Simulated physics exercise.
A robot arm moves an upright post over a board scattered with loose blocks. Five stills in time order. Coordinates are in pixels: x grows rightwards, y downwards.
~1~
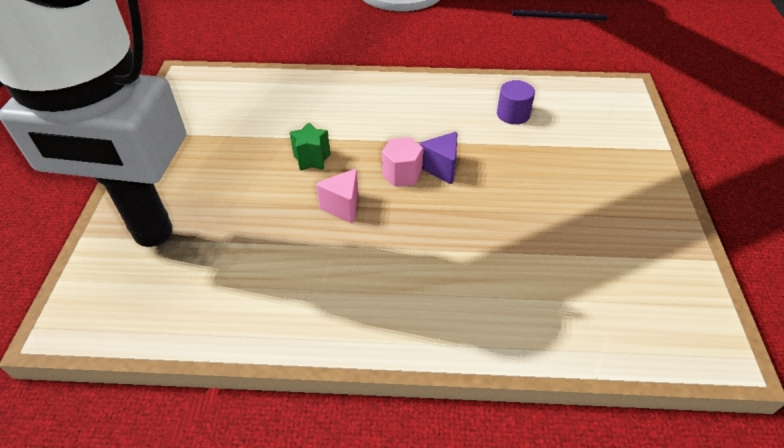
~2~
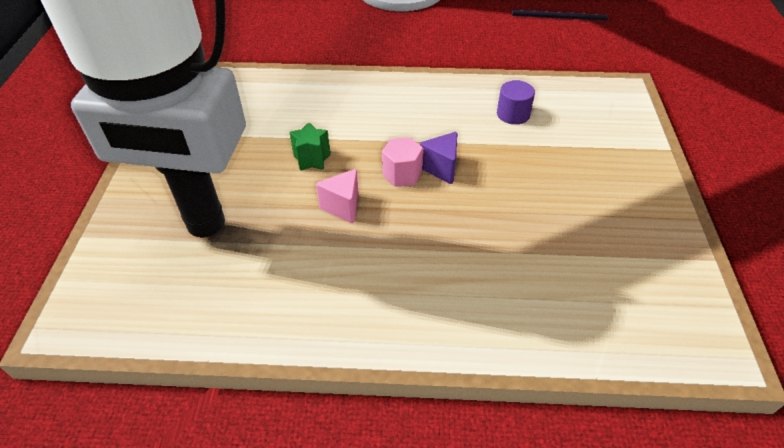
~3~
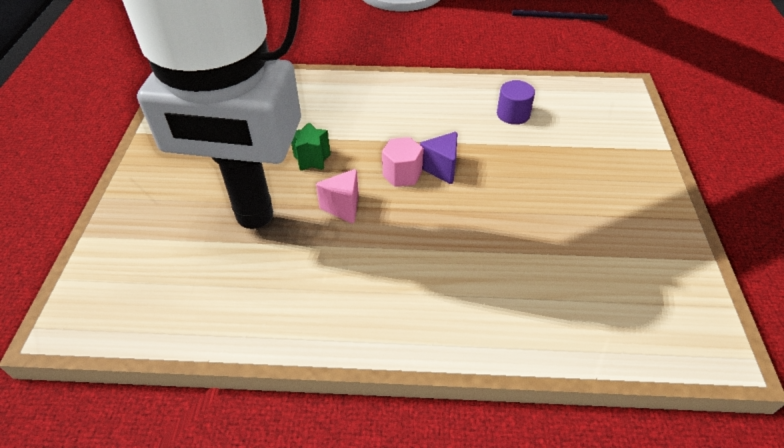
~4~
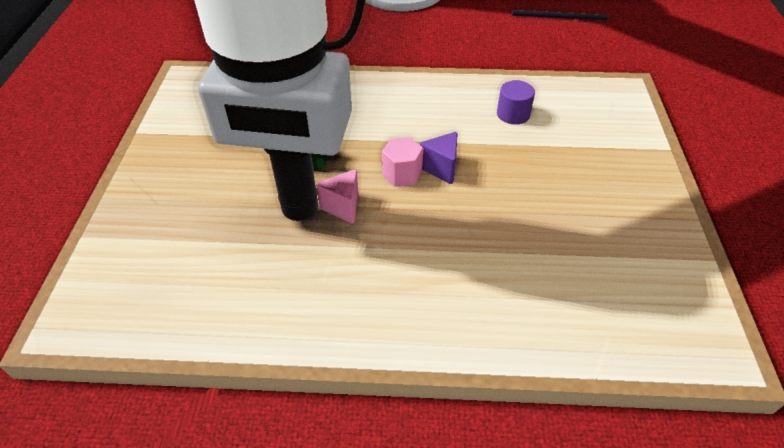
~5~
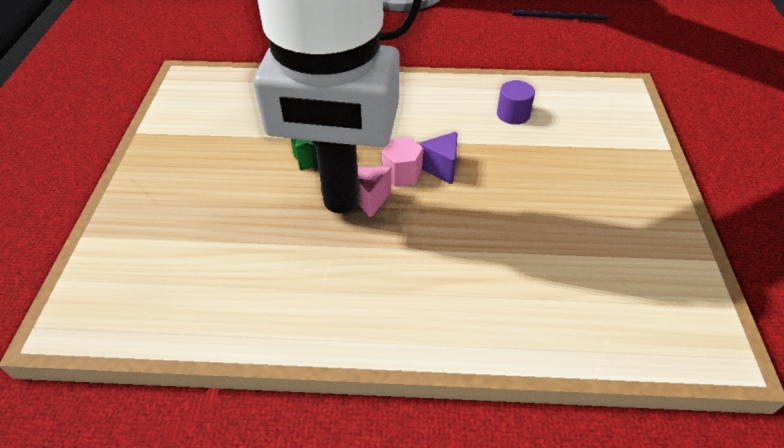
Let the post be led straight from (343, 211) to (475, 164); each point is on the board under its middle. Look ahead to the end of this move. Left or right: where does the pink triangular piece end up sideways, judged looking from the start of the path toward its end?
The answer is right: Facing from the path's start to its end, that's where the pink triangular piece shifts.
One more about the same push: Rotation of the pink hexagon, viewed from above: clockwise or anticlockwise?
Counterclockwise from above.
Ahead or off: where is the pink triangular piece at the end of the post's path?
Held in front.
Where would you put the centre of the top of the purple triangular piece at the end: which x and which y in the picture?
For the centre of its top, I'd go with (477, 118).
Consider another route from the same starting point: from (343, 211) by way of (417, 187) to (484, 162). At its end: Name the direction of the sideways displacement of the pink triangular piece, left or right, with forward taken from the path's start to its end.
The shift is to the right of that direction.
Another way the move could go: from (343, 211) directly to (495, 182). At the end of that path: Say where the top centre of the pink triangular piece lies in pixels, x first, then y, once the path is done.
It will likely be found at (517, 141).
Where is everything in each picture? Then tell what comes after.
Post's lower end at (154, 233); green star block at (308, 134); pink triangular piece at (341, 183); pink hexagon at (403, 149); purple triangular piece at (444, 144), in the first picture.
Post at (207, 224); blocks still, in the second picture.
Post at (255, 216); blocks still, in the third picture.
Post at (300, 208); blocks still, in the fourth picture.
Post at (342, 201); green star block hidden; pink triangular piece at (369, 175); pink hexagon at (403, 149); purple triangular piece at (444, 144), in the fifth picture.
What follows on the original path. One third of the way, post at (389, 184); pink triangular piece at (421, 164); pink hexagon at (414, 143), turned 45° anticlockwise; purple triangular piece at (446, 139), turned 35° clockwise.
Two thirds of the way, post at (434, 168); pink triangular piece at (466, 150); pink hexagon at (427, 129), turned 105° anticlockwise; purple triangular piece at (461, 125), turned 40° clockwise.
At the end, post at (477, 154); green star block still; pink triangular piece at (510, 140), turned 30° clockwise; pink hexagon at (432, 127), turned 130° anticlockwise; purple triangular piece at (477, 118), turned 40° anticlockwise.
